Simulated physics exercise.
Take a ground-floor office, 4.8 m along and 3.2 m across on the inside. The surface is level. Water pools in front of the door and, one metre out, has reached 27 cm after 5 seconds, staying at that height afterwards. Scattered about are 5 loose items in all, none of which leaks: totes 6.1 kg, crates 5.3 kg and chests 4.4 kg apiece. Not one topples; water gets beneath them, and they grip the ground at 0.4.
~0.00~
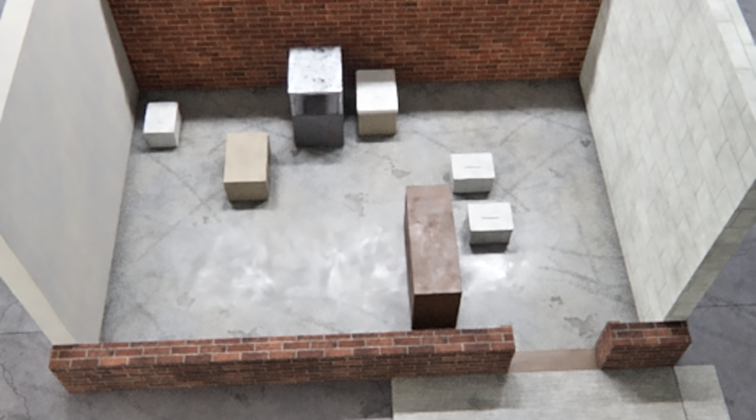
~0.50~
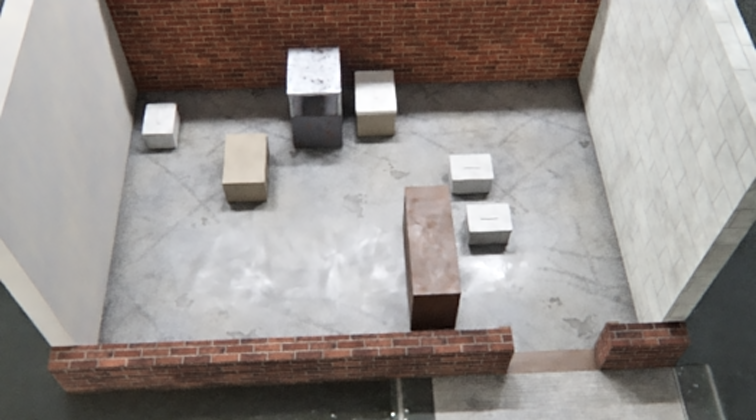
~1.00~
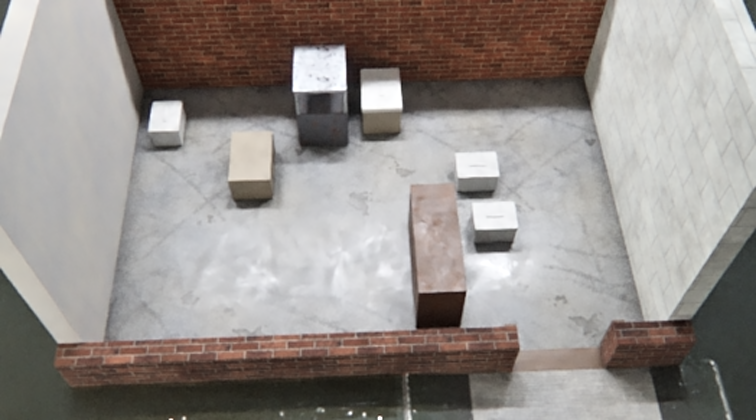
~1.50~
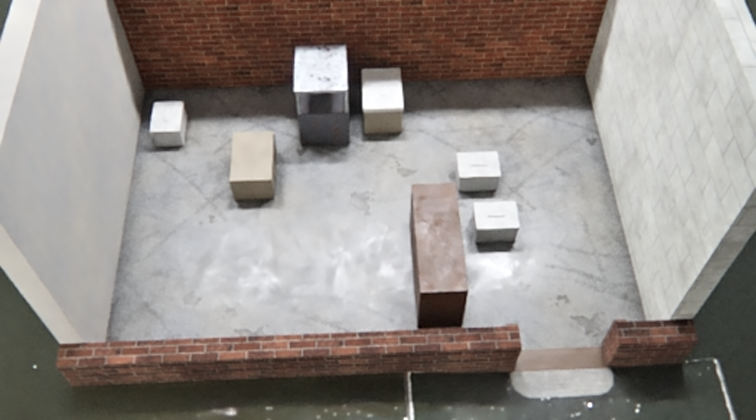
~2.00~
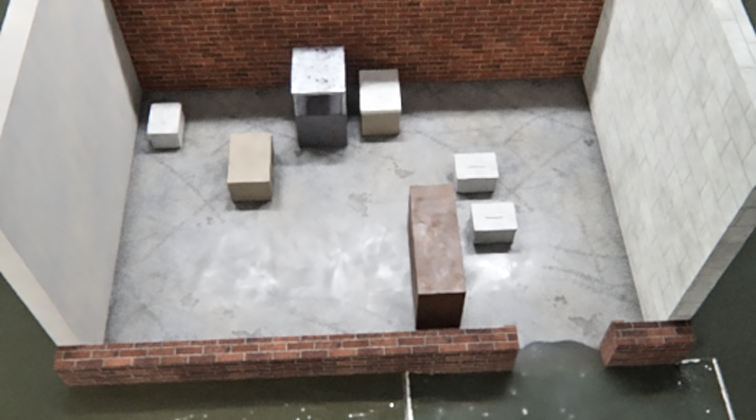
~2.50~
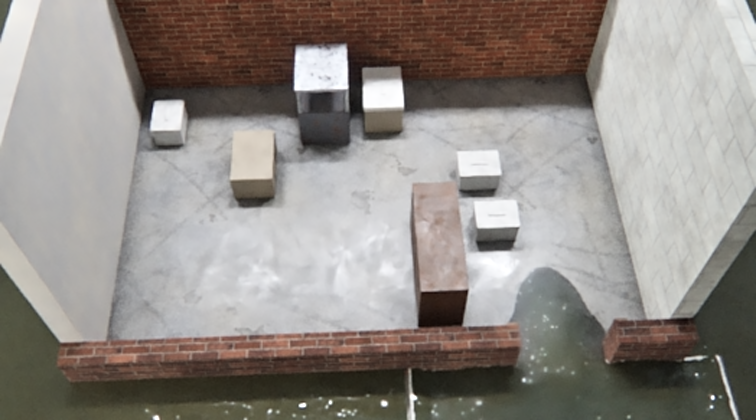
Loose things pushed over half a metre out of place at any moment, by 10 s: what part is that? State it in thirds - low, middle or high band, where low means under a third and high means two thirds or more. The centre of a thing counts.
Middle band.
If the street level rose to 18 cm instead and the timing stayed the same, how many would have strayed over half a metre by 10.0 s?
Count under that change: 2.
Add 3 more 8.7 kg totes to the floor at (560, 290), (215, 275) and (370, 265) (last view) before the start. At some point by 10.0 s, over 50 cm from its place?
Sequence: Above the line / below the line / below the line.
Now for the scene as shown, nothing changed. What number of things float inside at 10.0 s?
Total: 3.
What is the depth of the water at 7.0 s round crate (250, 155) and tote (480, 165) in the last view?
Depth approx. 1 cm / 11 cm.
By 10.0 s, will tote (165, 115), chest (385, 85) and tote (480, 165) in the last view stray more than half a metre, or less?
So that's beyond it for the first, inside it for the second and beyond it for the last.
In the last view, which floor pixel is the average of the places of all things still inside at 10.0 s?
Close to (318, 139).
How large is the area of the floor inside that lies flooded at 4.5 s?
That flooded area is roughly 5.0 m2.
After 3.5 s 0 of 5 are over 50 cm from their spots; 0 afloat.
After 4.5 s 1 of 5 are over 50 cm from their spots; 0 afloat.
After 7.0 s 2 of 5 are over 50 cm from their spots; 3 afloat.
After 10.0 s 3 of 5 are over 50 cm from their spots, and 3 have been at some point; 3 afloat.
